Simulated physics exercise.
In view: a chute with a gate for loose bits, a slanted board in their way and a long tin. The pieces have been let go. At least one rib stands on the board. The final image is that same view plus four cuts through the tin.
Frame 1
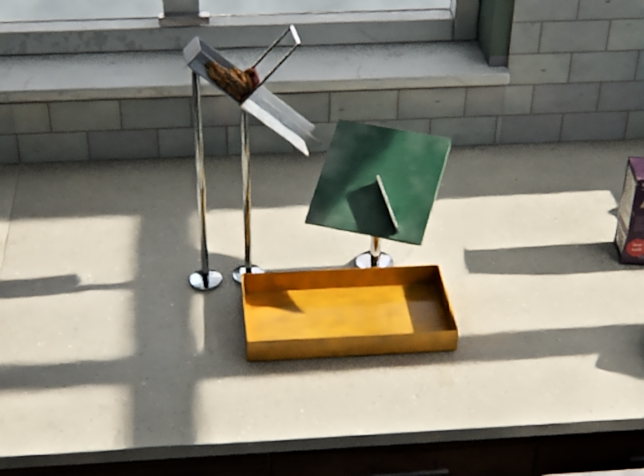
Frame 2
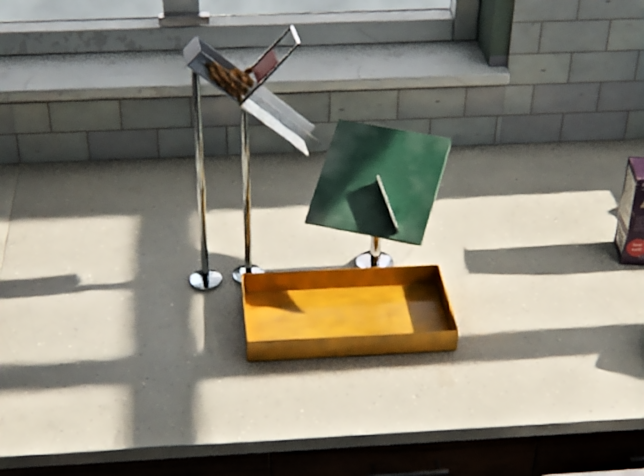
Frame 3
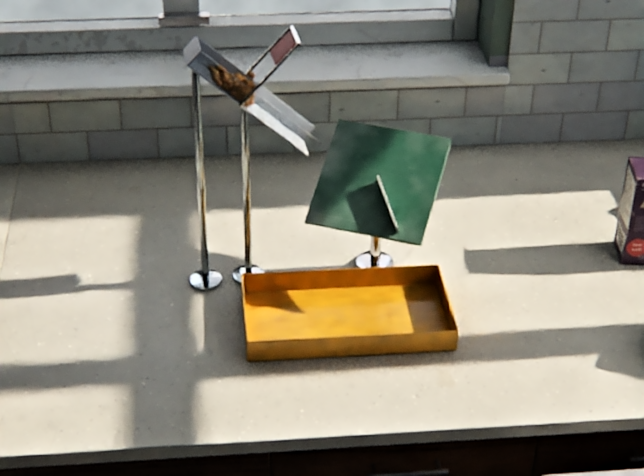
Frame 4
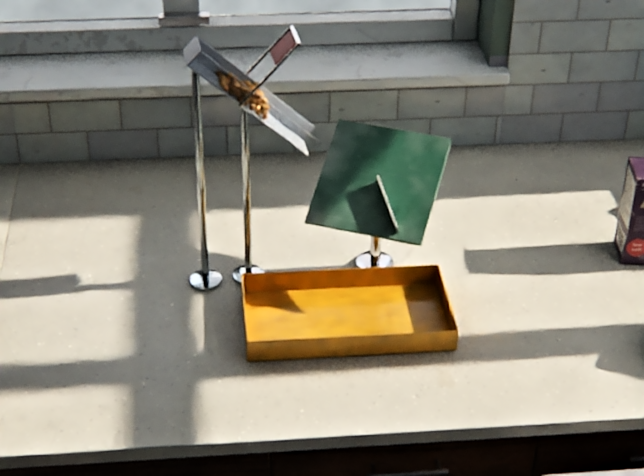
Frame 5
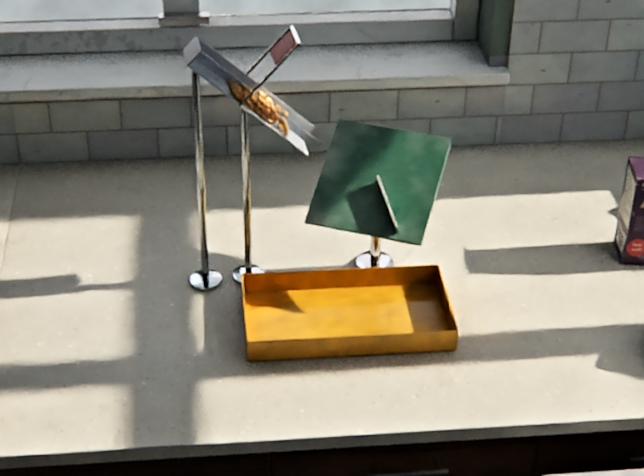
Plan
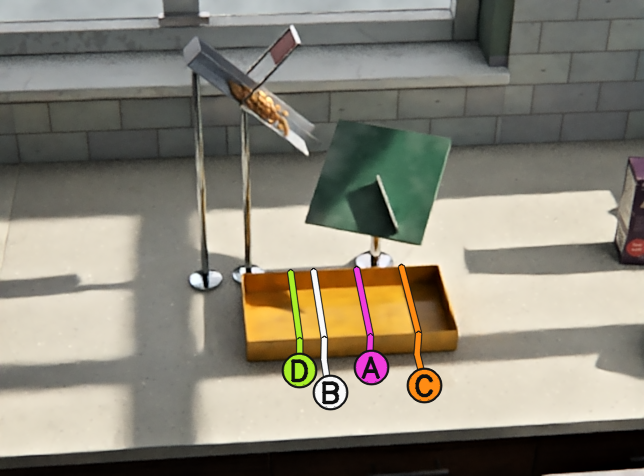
Round wooden beads sat bunched in a raised metal chute until its gate swung open, then slid partway down to the right, above a tilted green board and an empty orange-yellow tin.
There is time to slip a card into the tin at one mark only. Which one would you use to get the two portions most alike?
The answer is line A.
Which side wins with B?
The right side.
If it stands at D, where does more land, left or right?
More lands on the right.
On the marked copy, line A crosses the front rim at (370, 335); line B crosses the front rim at (324, 338); line C crosses the front rim at (418, 333); line D crosses the front rim at (299, 339).
With A, of what is caught, about a third on the left of the divider, about two thirds on the right.
With B, of what is caught, a small part on the left of the divider, most on the right.
With C, of what is caught, nearly all on the left of the divider, a small part on the right.
With D, of what is caught, a stray few on the left of the divider, nearly all on the right.
